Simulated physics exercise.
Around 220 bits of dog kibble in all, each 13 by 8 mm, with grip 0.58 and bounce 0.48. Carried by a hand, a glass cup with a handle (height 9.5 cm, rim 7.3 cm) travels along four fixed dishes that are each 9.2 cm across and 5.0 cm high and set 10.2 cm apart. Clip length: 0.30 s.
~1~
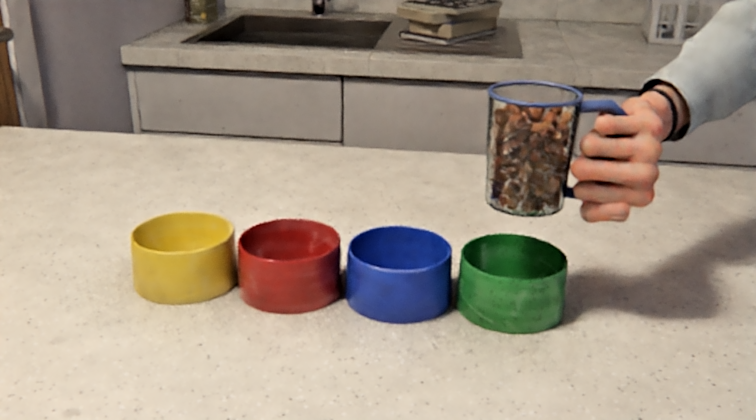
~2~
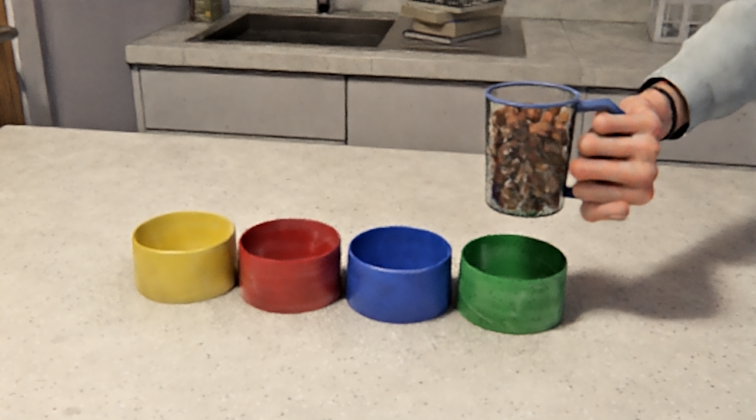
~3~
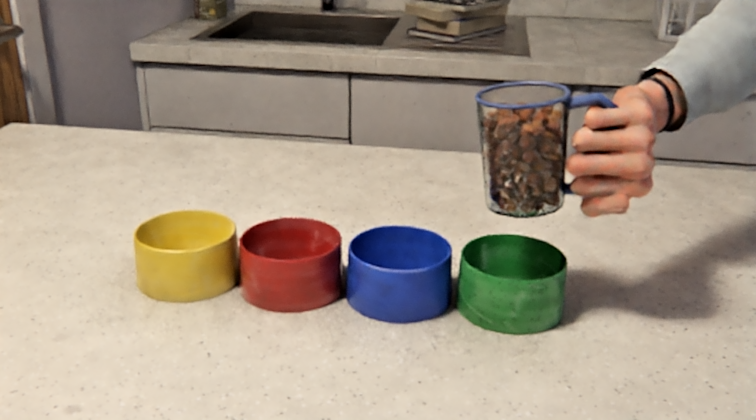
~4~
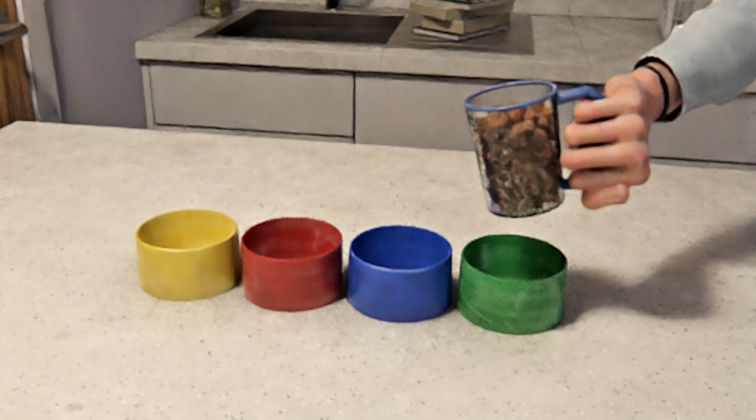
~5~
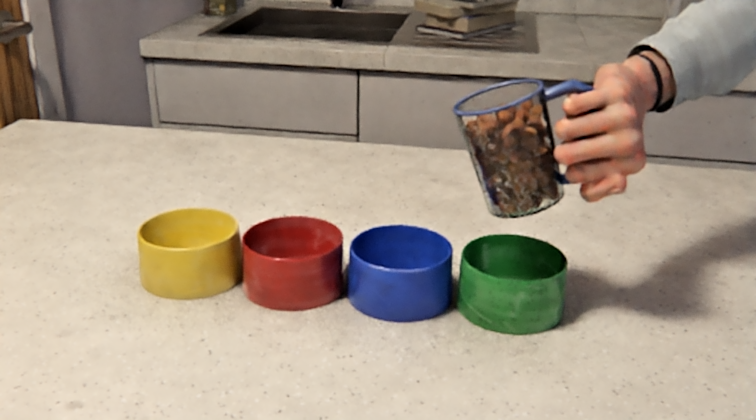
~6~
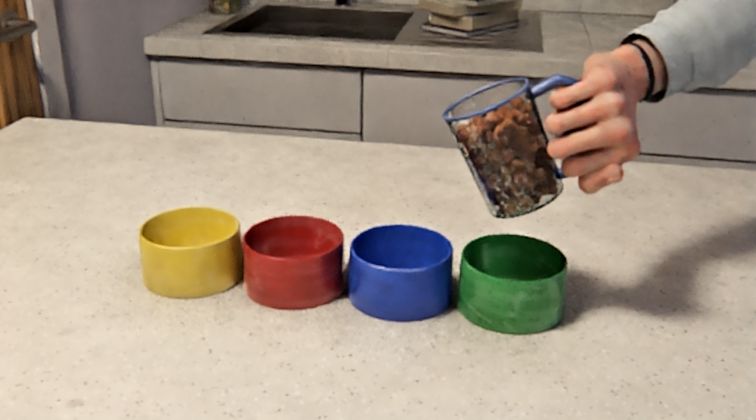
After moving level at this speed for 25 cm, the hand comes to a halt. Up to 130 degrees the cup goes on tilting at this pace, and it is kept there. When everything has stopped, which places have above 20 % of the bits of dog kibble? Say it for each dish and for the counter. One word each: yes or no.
Red dish: Yes; blue dish: Yes; green dish: No; yellow dish: No; counter: Yes.
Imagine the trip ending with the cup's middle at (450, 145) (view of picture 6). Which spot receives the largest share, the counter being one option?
The biggest share ends at blue.
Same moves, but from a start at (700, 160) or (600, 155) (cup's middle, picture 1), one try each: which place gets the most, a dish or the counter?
The biggest share lands on green the first time and on blue the second time.
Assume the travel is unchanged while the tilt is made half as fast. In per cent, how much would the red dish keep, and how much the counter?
Shares: Red 60, counter 30.
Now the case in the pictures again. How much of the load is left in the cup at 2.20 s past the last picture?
Close to 0 % of the load.
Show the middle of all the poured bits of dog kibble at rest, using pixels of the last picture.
Near (344, 277).
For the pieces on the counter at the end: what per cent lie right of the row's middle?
I'd say near 40 percent.
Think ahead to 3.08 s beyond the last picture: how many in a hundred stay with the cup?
It comes out close to 0 per cent.
Then, 1.32 s after the last picture, tilt 130 degrees; cup holds 0 %, red 35 %, blue 35 %.
Then, 2.20 s after the last picture, tilt 130 degrees; cup holds 0 %, red 35 %, blue 35 %.
Then, 3.08 s after the last picture, tilt 130 degrees; cup holds 0 %, red 35 %, blue 35 %.
In the end, red 35 %, blue 35 %, green 0 %, yellow 0 %, counter 35 %.
